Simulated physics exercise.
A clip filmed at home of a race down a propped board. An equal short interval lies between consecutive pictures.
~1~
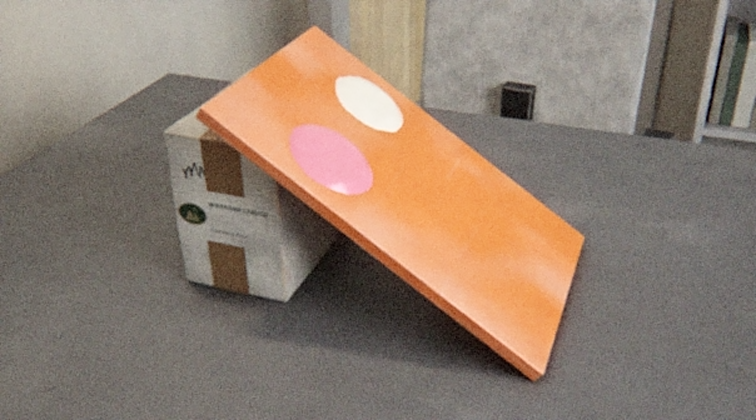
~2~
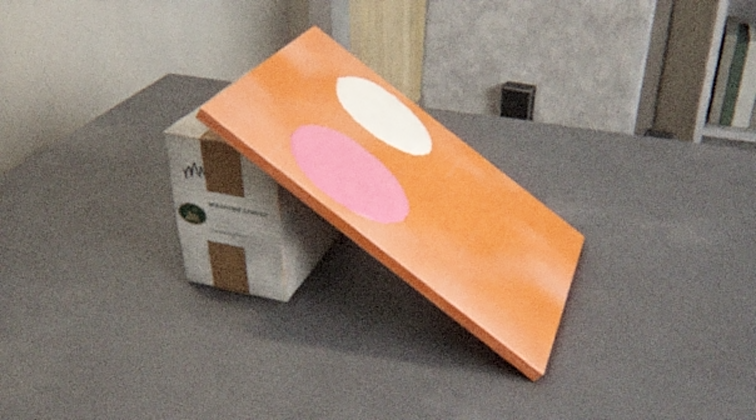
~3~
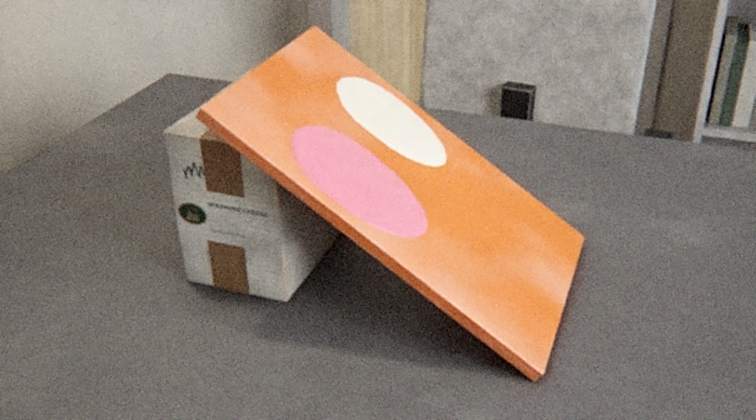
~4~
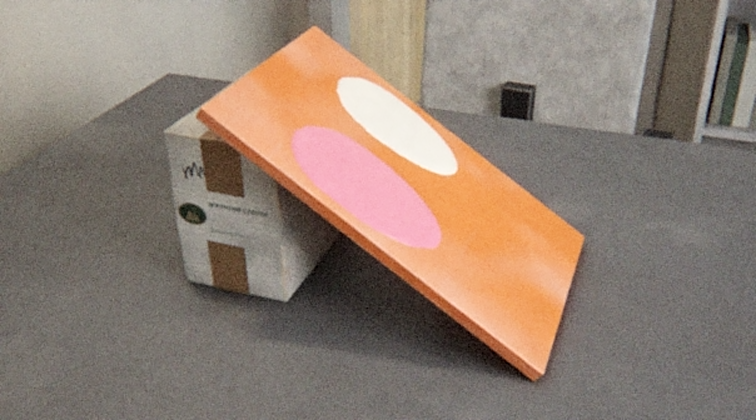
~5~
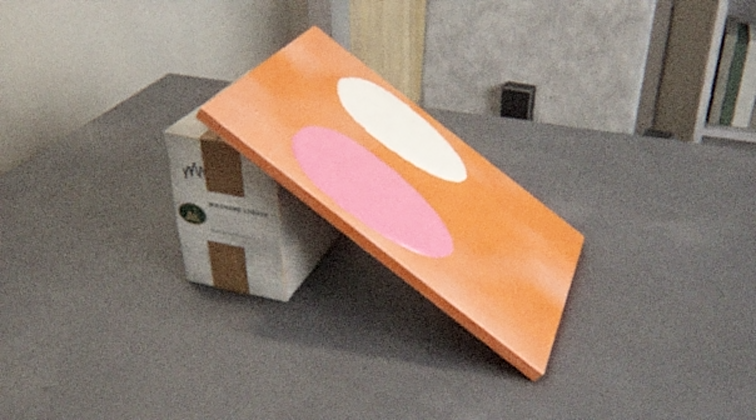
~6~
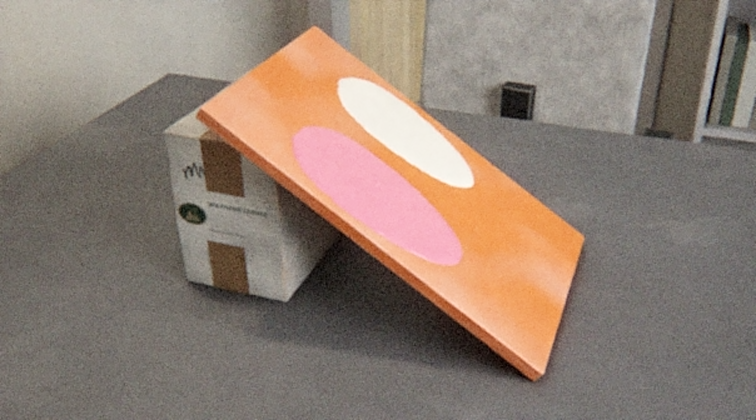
On a dark grey surface, an orange board leans against a taped cardboard box with a white patch and a pink patch of sauce on it; both stretch steadily down the slope toward the right, lengthening more slowly later.
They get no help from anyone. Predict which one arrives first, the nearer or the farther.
Nearer.
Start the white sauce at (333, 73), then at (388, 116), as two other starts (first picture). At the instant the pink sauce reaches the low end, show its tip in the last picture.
On the first go it would be around (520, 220), and on the second go around (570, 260).
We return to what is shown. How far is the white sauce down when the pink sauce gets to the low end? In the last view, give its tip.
Around (543, 237).
Soon after, the pink sauce is three quarters of the way down; the white sauce is three quarters of the way down.
Later, the pink sauce is close to the edge; the white sauce is three quarters of the way down.
In the end, the pink sauce is at the low edge; the white sauce is close to the edge.
